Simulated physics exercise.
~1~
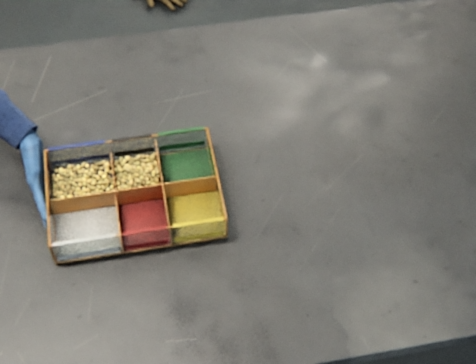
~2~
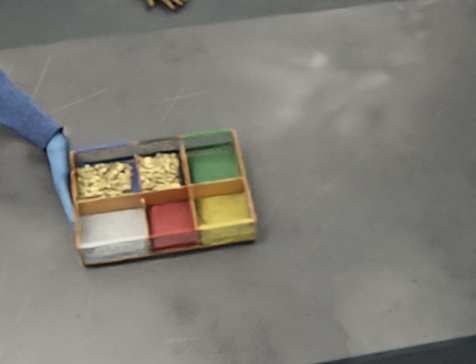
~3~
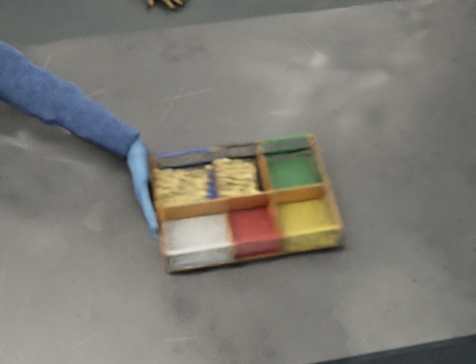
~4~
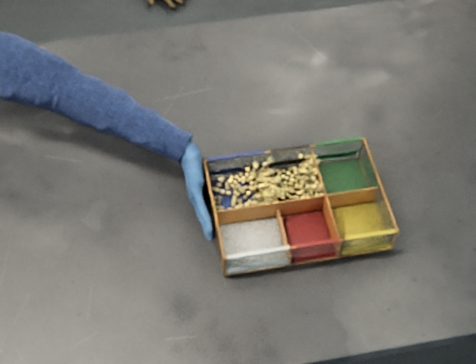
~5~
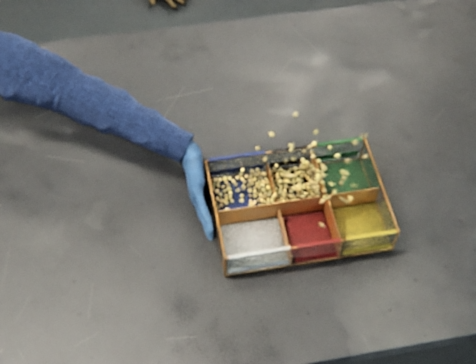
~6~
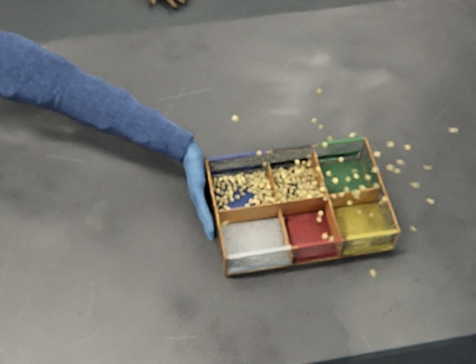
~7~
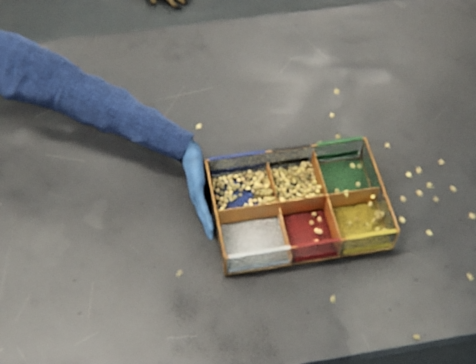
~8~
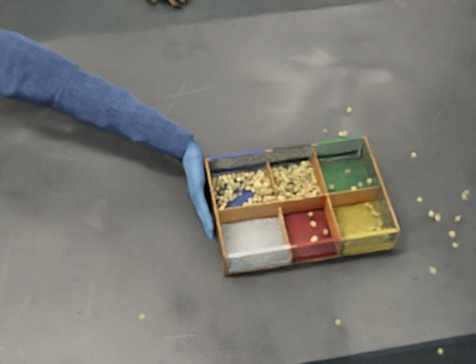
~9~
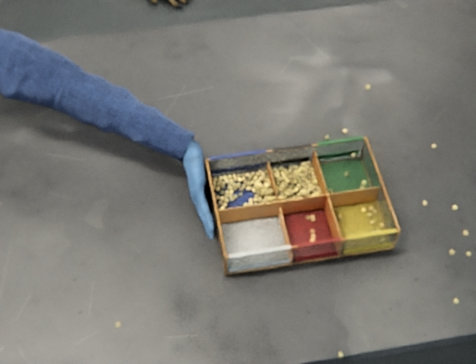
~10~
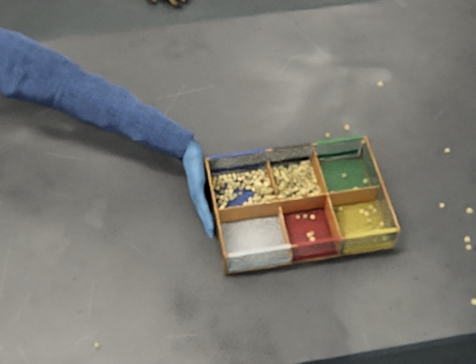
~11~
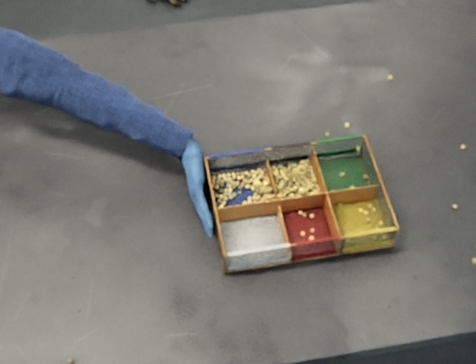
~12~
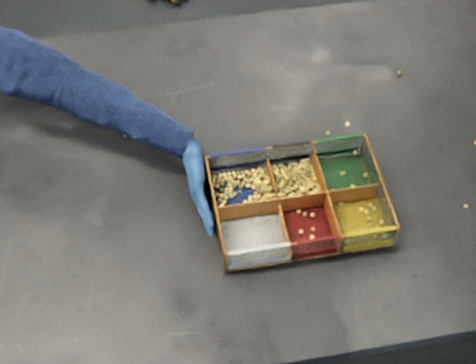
A drawer tray slides right and stops, scattering some beans into other compartments and outside.
